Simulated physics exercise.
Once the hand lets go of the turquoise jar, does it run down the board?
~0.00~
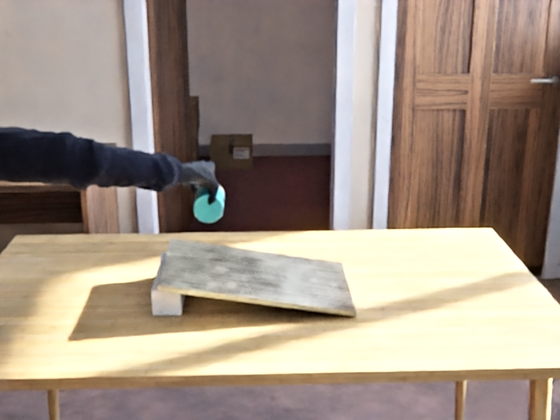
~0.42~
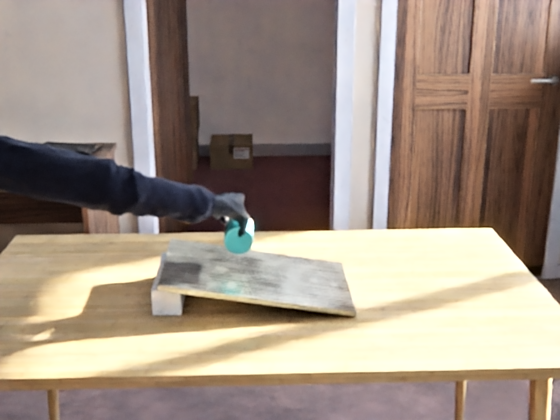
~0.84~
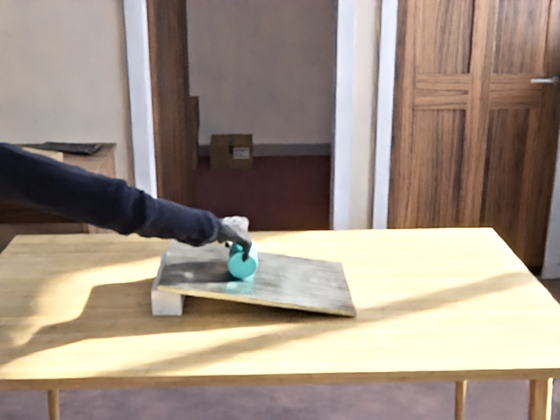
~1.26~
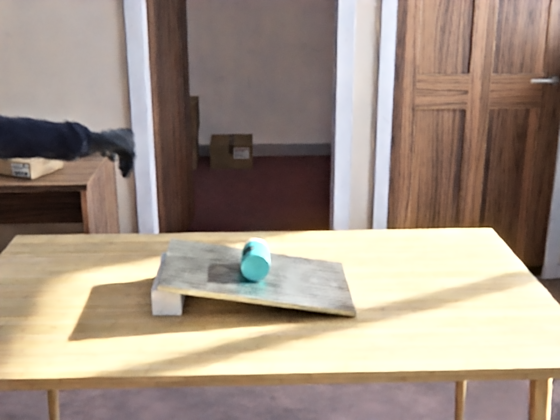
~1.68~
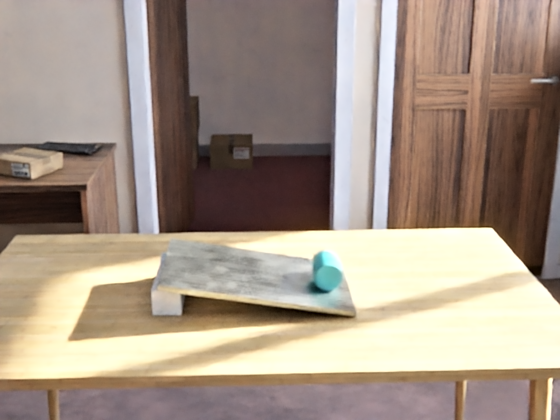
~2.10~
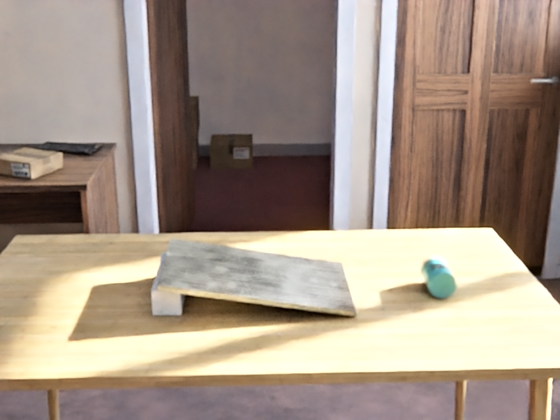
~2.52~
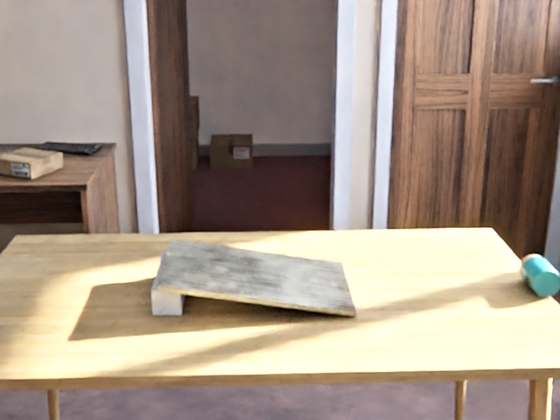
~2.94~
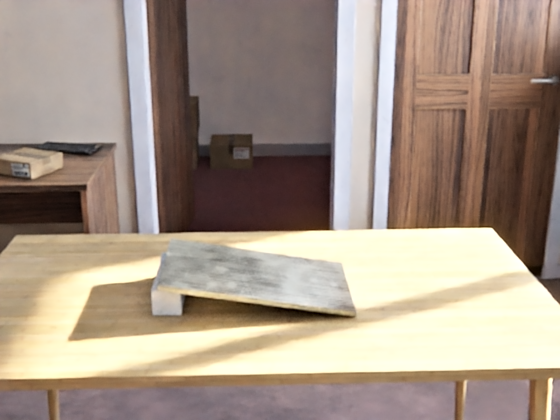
Yes, it runs down the slope to the right and off the board's lower end. It then carries on across the table until it is out of sight.
A turquoise jar, held on its side by a dark-sleeved, gloved hand, is lowered from the left toward a grey board on a pale wooden table, seen by a still camera facing a doorway and a brown wooden door. The board is propped on a white block at its left end and slopes down to the right. The hand sets the jar on the slope, lets go and draws back to the left. The jar runs down the board, leaves its lower end and carries on across the tabletop. It reaches the table's right edge and is finally out of sight, while the board stays in place.
